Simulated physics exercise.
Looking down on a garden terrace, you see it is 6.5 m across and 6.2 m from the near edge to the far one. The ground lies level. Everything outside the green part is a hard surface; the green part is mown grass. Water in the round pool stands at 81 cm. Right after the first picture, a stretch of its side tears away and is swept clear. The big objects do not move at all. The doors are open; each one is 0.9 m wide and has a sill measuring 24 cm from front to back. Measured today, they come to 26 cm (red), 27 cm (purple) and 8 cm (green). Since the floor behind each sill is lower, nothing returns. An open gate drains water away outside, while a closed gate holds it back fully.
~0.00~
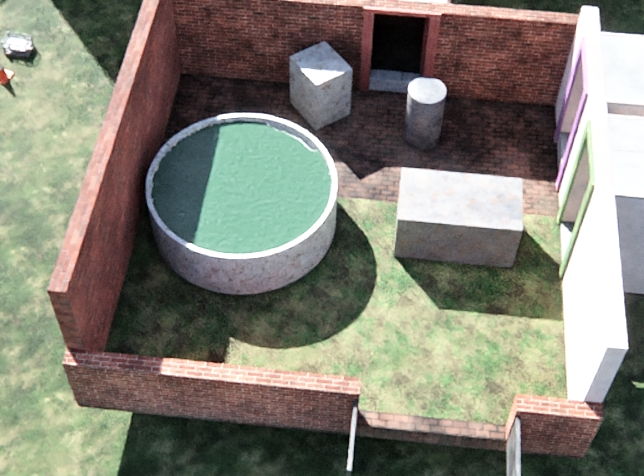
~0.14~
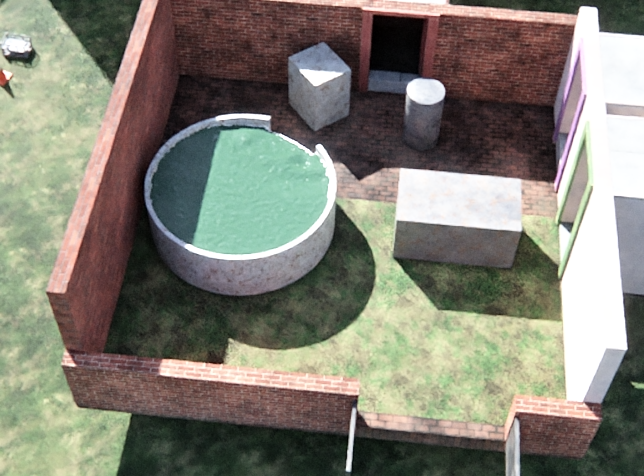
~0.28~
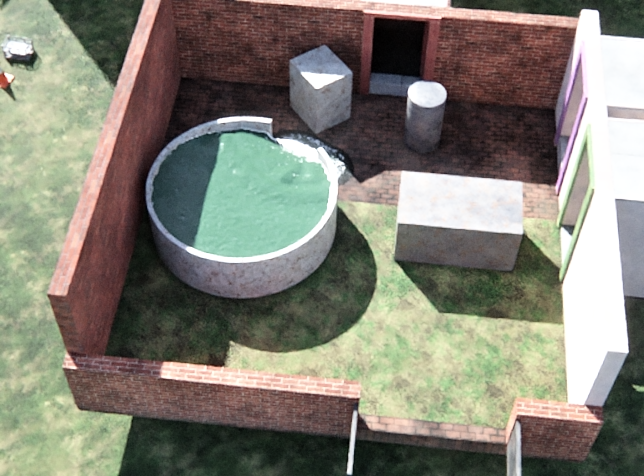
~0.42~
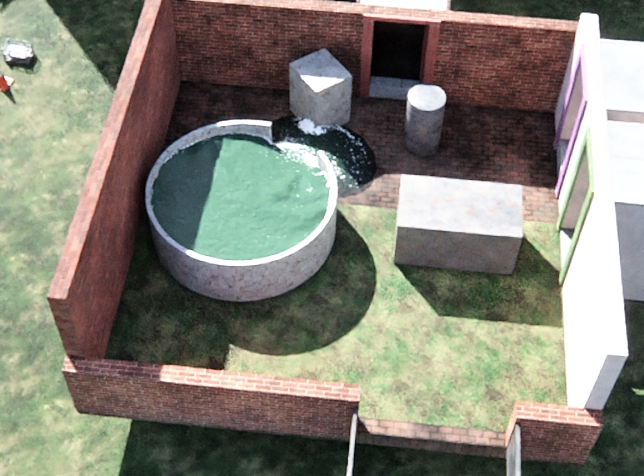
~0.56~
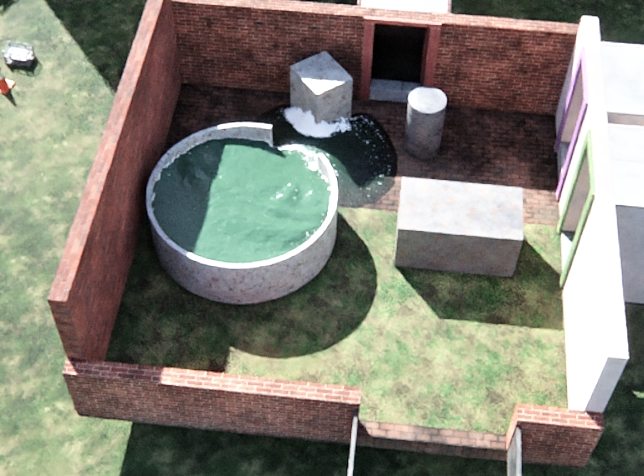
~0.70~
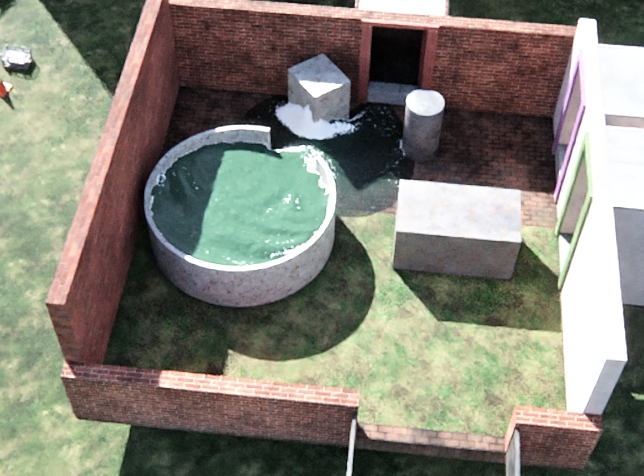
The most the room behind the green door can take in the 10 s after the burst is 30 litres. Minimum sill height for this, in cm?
Roughly 12.5 cm.
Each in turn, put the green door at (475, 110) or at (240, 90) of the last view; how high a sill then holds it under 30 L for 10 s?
First place around 14.5 cm, second around 19 cm.
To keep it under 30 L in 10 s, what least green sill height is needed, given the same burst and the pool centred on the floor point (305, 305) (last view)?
A height near 11.5 cm.
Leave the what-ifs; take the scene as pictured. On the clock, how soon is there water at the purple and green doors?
Purple at 2.0 s, green at 2.6 s.
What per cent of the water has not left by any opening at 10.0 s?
Roughly 92 %.
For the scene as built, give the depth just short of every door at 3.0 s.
Lab note, cm: Red 28; purple 21; green 12.
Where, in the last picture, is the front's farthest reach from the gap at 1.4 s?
At about (521, 118).
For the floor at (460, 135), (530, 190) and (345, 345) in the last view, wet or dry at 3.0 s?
Point by point, the first is awash, the second awash and the third spared.
After 1.4 s water covers 25 % of the floor, deepest (55 cm) near (317, 146); it has not reached the green door.
After 3.0 s water covers 45 % of the floor, deepest (37 cm) near (306, 145); 12 cm at the green door, 1 litre in over its 8 cm sill.
After 10.0 s water covers 100 % of the floor, deepest (21 cm) near (189, 175); 14 cm at the green door, 101 litres in over its 8 cm sill.
At the green door as built, the water arrived by 2.6 s and peaked near 14 cm at 7.0 s.
Run again over the same 10 s with other heights there, 66 litres in over 10 cm, 13 litres over 14 cm. The limit of 30 litres is kept from about 12.5 cm up.
